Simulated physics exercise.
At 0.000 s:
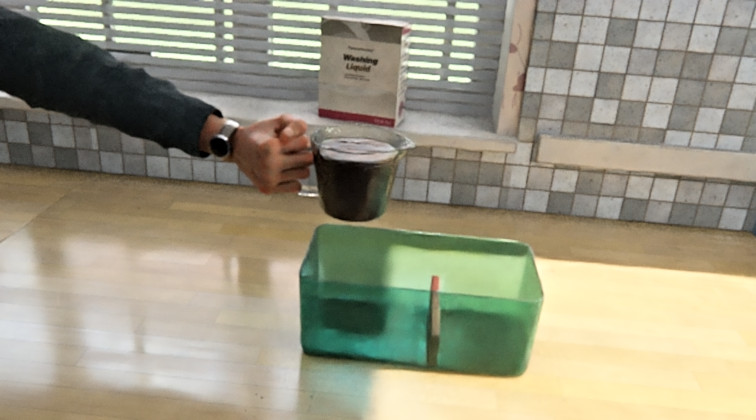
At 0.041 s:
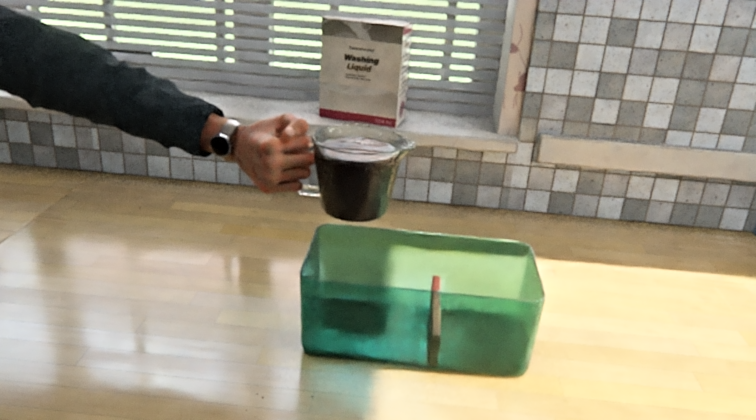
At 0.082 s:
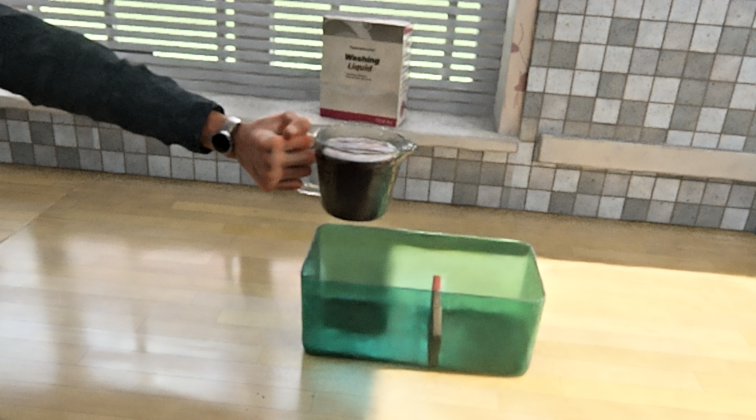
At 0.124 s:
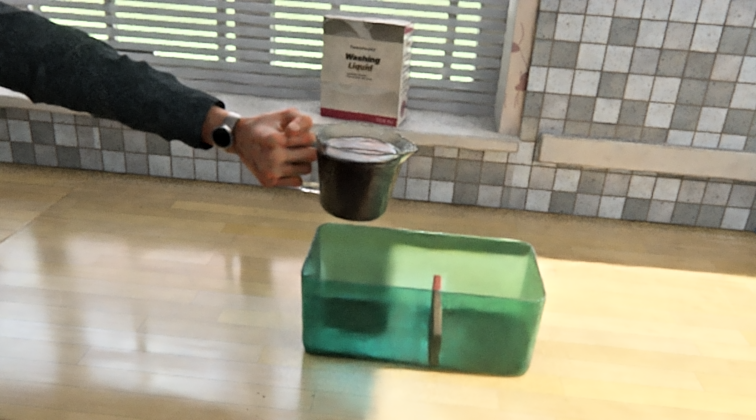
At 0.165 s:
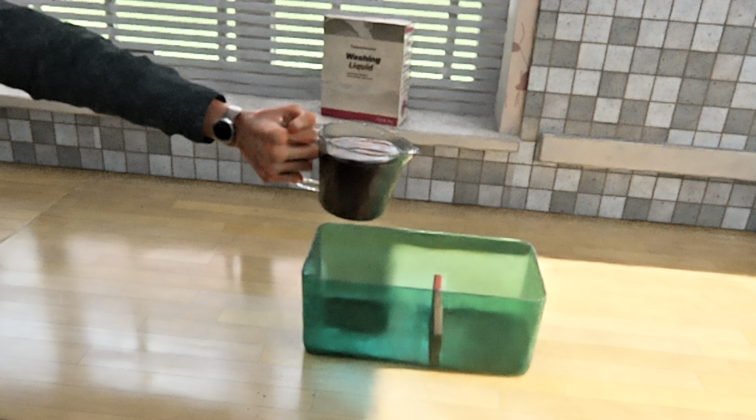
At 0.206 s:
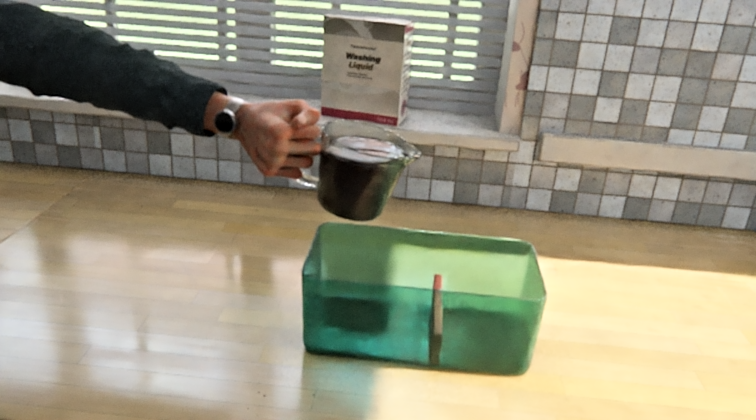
On a sunlit wooden worktop by a window, a hand held a glass jug of dark liquid above a green see-through basin with a divider, then slowly tilted it slightly to the right.
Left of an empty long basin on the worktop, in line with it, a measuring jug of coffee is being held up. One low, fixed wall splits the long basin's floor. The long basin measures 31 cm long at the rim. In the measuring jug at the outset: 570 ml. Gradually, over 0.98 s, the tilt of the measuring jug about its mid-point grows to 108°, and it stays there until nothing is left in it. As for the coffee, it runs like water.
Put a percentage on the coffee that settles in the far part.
Roughly 51 per cent ends up there.
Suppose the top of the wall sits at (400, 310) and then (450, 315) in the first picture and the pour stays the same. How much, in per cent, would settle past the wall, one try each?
90 in a hundred, followed by 30 in a hundred.
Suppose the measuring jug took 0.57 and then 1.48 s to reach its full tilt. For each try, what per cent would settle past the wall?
Respectively 30 and 60 %.
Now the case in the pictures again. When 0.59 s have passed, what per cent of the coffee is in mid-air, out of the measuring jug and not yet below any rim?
My guess is roughly 22 %.
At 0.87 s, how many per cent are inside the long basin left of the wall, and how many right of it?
32 on the left and 50 on the right, roughly.
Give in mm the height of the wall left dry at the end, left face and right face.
Near 38 mm for the left and near 34 mm for the right.
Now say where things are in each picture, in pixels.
In the first picture, it leans 0°; its right rim is at (414, 145); the coffee meets the walls at (317, 145) and (400, 152); the long basin's rim runs from (309, 250) to (537, 271); the wall's top is at (436, 304).
In the second picture, it leans 0°; its right rim is at (416, 146); the coffee meets the walls at (318, 145) and (401, 152).
In the third picture, it leans 2°; its right rim is at (417, 147); the coffee meets the walls at (319, 144) and (402, 153).
In the fourth picture, it leans 4°; its right rim is at (419, 149); the coffee meets the walls at (320, 143) and (404, 154).
In the fifth picture, it leans 7°; its right rim is at (421, 152); the coffee meets the walls at (322, 144) and (407, 154).
In the sixth picture, it leans 11°; its right rim is at (422, 156); the coffee meets the walls at (324, 144) and (409, 155).
Then, 0.59 s in, the tilt is 71° and 65 per cent is still to pour, 1 is left of the wall and 12 right of it.
Then, 0.87 s in, the tilt is 105° and 9 per cent is still to pour, 33 is left of the wall and 50 right of it.
Then, 1.16 s in, the tilt is 108° and 0 per cent is still to pour, 49 is left of the wall and 50 right of it.
Then, 1.48 s in, the tilt is 108° and 0 per cent is still to pour, 49 is left of the wall and 51 right of it.
Finally, 49 per cent lies left of the wall, 51 right of it and 0 outside.
